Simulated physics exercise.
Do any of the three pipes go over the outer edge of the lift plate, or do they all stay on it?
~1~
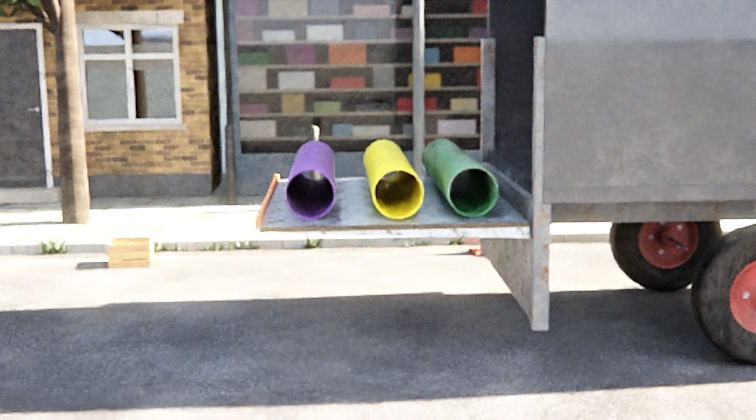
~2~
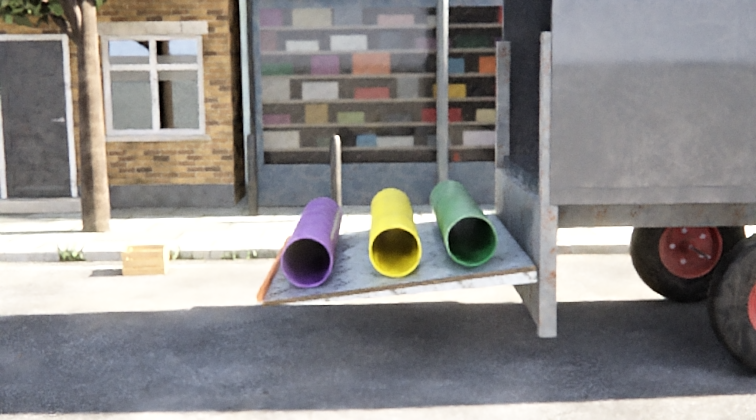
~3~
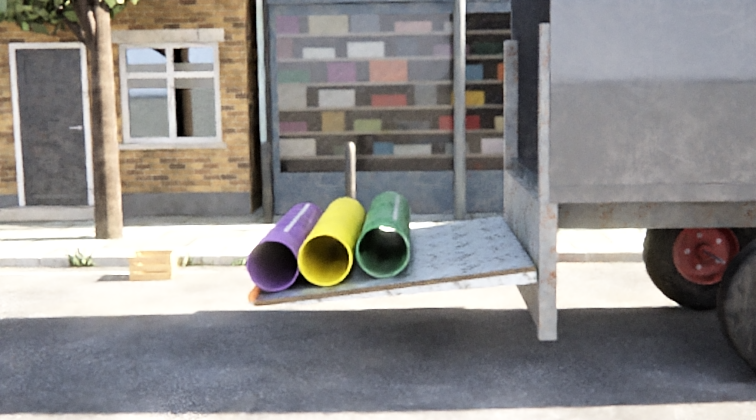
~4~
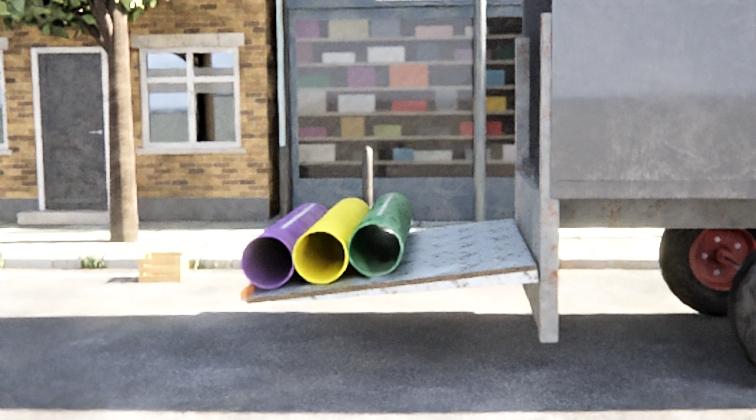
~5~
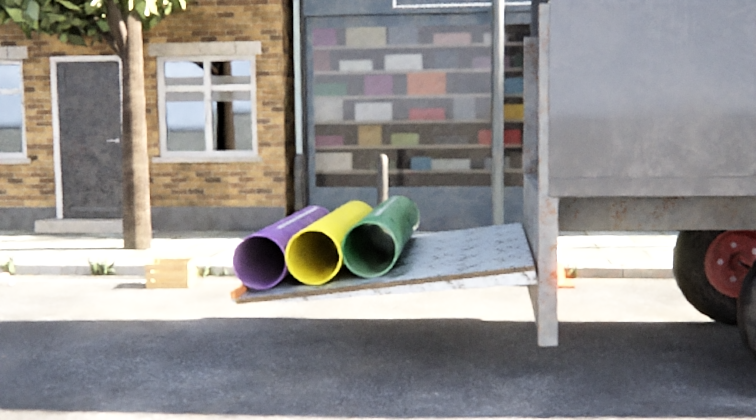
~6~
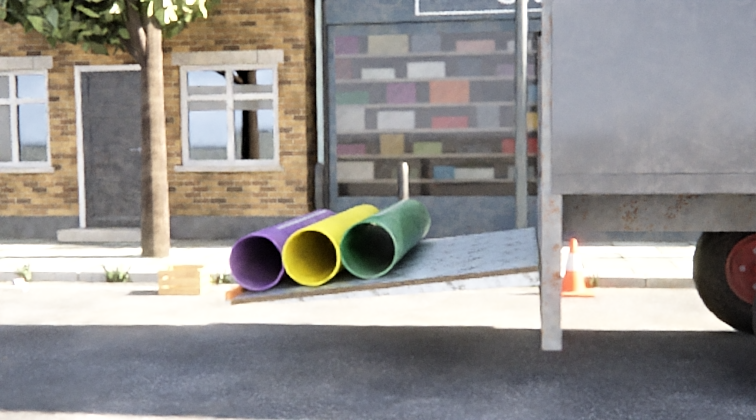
They all stay on it. The purple, yellow and green pipes come to rest side by side near the outer edge of the plate.
Purple, yellow and green pipes rolling left down a tilting lift plate behind a truck, bunching together at its outer edge and staying on.
